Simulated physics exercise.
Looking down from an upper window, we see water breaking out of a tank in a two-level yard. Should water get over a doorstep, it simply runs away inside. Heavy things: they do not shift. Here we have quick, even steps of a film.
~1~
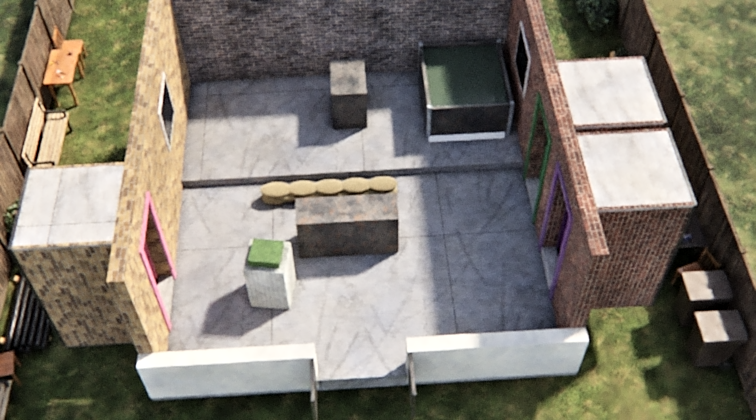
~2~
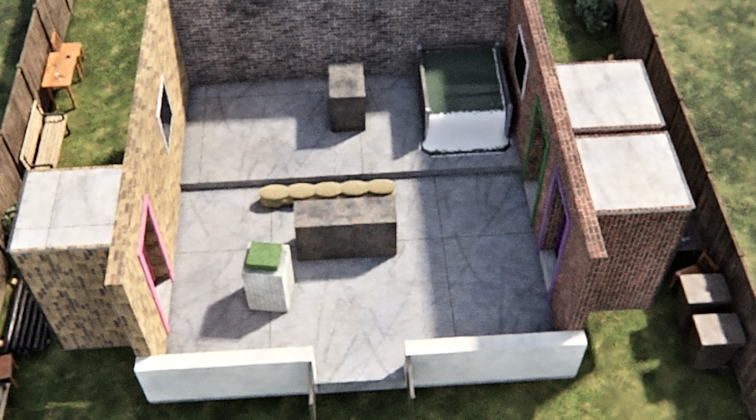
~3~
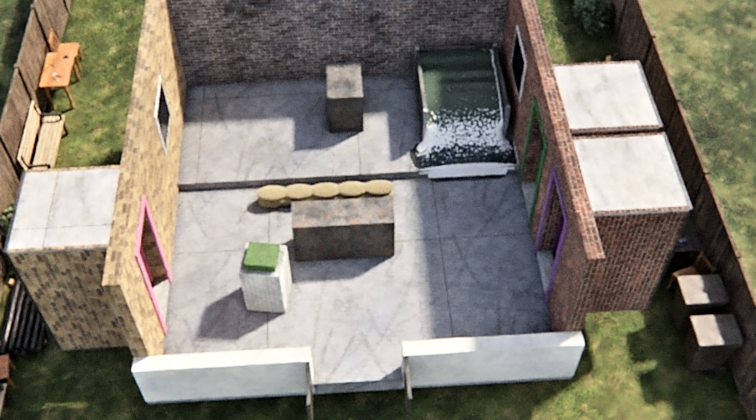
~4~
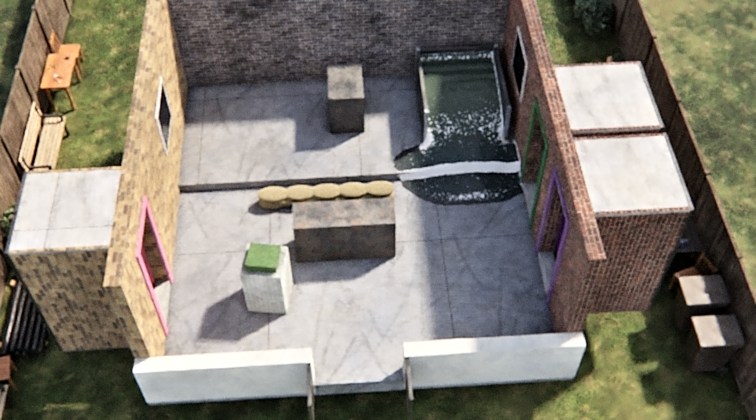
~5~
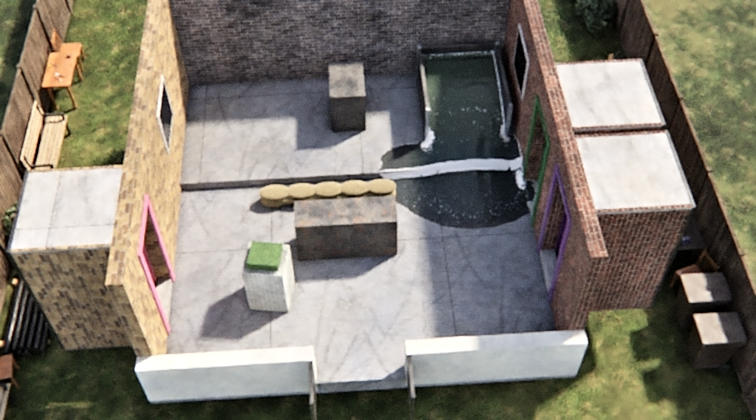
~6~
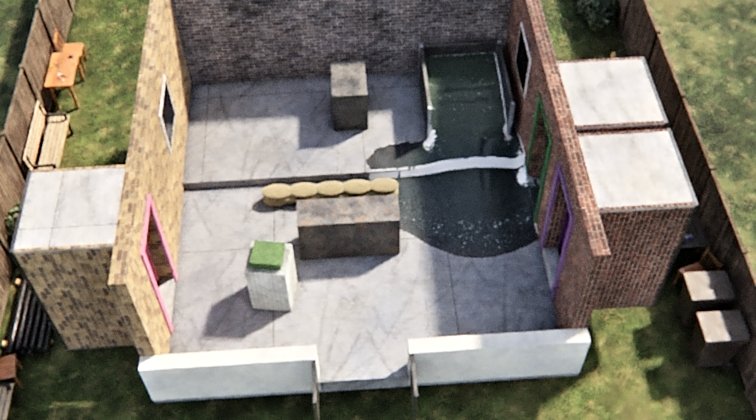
At first, dark green water sits still in a tank at the upper right of a walled, two-level yard. It bursts from the tank's near side in white froth, rushes across the upper paving and drops over the step, then spreads over the lower level beside the brown block.
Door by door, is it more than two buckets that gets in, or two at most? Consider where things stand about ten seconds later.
Pink door - two at most; green door - more than two; purple door - two at most.
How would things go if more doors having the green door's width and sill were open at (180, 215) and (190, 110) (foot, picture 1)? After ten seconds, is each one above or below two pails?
Well, one comes out higher, the other comes out lower.
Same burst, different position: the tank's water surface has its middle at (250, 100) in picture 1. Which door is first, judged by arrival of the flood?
First: The pink-painted one.
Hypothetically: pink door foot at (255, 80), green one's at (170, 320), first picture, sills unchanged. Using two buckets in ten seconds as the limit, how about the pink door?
Well, pink comes in under it, as far as I can tell.
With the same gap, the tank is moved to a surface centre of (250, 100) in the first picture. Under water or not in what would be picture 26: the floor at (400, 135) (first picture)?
Well, it ends up unwetted there.
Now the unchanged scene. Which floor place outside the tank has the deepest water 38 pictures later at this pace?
Somewhere close to (167, 378).
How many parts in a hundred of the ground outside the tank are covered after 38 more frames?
About 60 %.
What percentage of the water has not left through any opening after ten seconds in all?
Roughly 80 %.
A moment on, water covers 30 % of the floor; the pink door not reached, the green door under two buckets in, the purple door wet at the sill, nothing in.
Next, water covers 40 % of the floor; the pink door not reached, the green door over two buckets in, the purple door wet at the sill, nothing in.
Then, water covers 45 % of the floor; the pink door not reached, the green door over two buckets in, the purple door wet at the sill, nothing in.
Later, water covers 60 % of the floor; the pink door under two buckets in, the green door over two buckets in, the purple door wet at the sill, nothing in.
In the end, water covers 65 % of the floor; the pink door under two buckets in, the green door over two buckets in, the purple door wet at the sill, nothing in.
